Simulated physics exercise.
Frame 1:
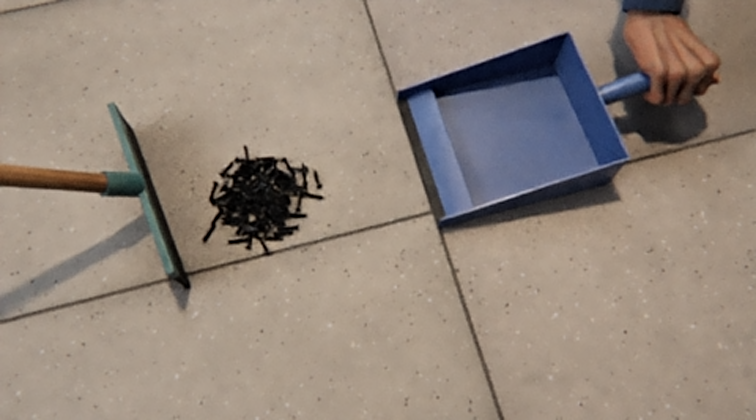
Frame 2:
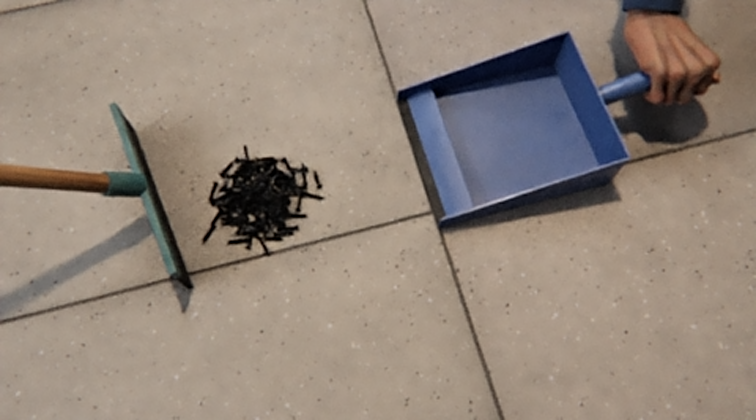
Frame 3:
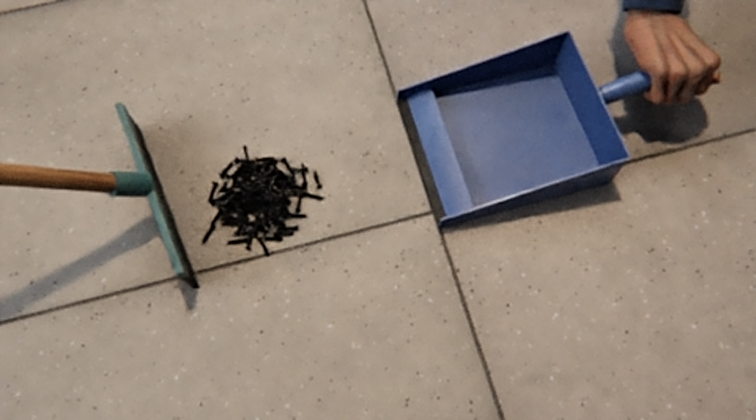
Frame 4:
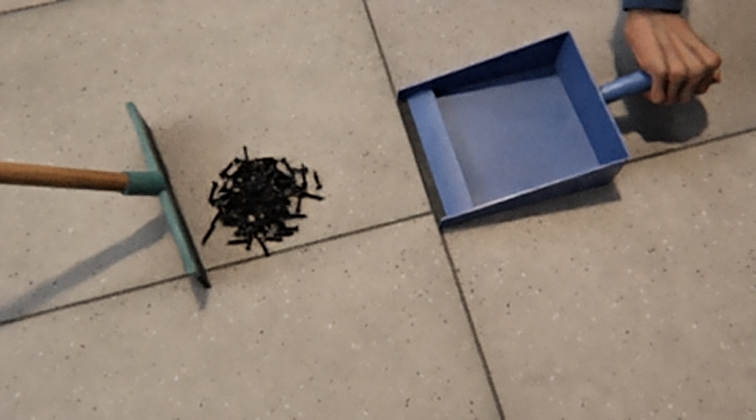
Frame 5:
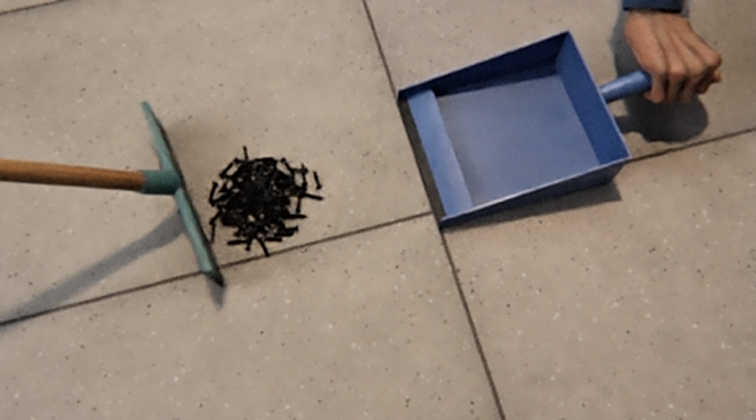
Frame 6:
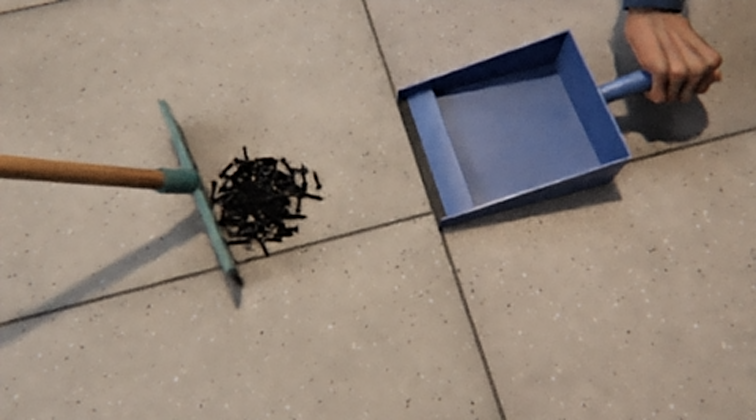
A green squeegee slides right across tiles to a pile of black screws, nudging its edge.
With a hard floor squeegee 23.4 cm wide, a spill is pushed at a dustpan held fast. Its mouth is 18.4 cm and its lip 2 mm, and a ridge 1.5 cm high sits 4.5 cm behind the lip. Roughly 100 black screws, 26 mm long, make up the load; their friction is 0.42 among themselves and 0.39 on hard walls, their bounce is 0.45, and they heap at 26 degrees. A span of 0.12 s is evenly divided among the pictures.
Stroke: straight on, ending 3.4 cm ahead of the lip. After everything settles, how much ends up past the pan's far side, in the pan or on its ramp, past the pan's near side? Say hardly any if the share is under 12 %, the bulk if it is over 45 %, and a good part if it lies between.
Far side - hardly any, pan - a good part, near side - hardly any.
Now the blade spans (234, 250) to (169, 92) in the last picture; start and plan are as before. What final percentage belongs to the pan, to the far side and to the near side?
Pan 35; far 15; near 5.
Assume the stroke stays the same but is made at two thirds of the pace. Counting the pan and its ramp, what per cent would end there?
I'd put it at close to 5 per cent.
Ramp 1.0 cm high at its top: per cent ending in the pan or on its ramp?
It would be roughly 15 percent.
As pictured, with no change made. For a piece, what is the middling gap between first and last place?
Near 20 cm.
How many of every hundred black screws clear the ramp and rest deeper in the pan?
Close to 0 per cent.
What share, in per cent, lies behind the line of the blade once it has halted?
Around 0 per cent.
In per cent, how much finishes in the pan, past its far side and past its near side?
Far: 5; pan: 20; near: 5 (percent).
Then, 0.14 s after the last picture, middle of the blade 15 cm from the lip; 0 % over the lip, far side 0 %, near side 0 %.
Then, 0.23 s after the last picture, middle of the blade 8 cm from the lip; 0 % over the lip, far side 0 %, near side 5 %.
Then, 0.45 s after the last picture, middle of the blade 6 cm from the lip; 20 % over the lip, far side 5 %, near side 5 %.
In the end, far side 5 %, pan 20 %, near side 5 %, in front of the lip or behind the blade 70 %.
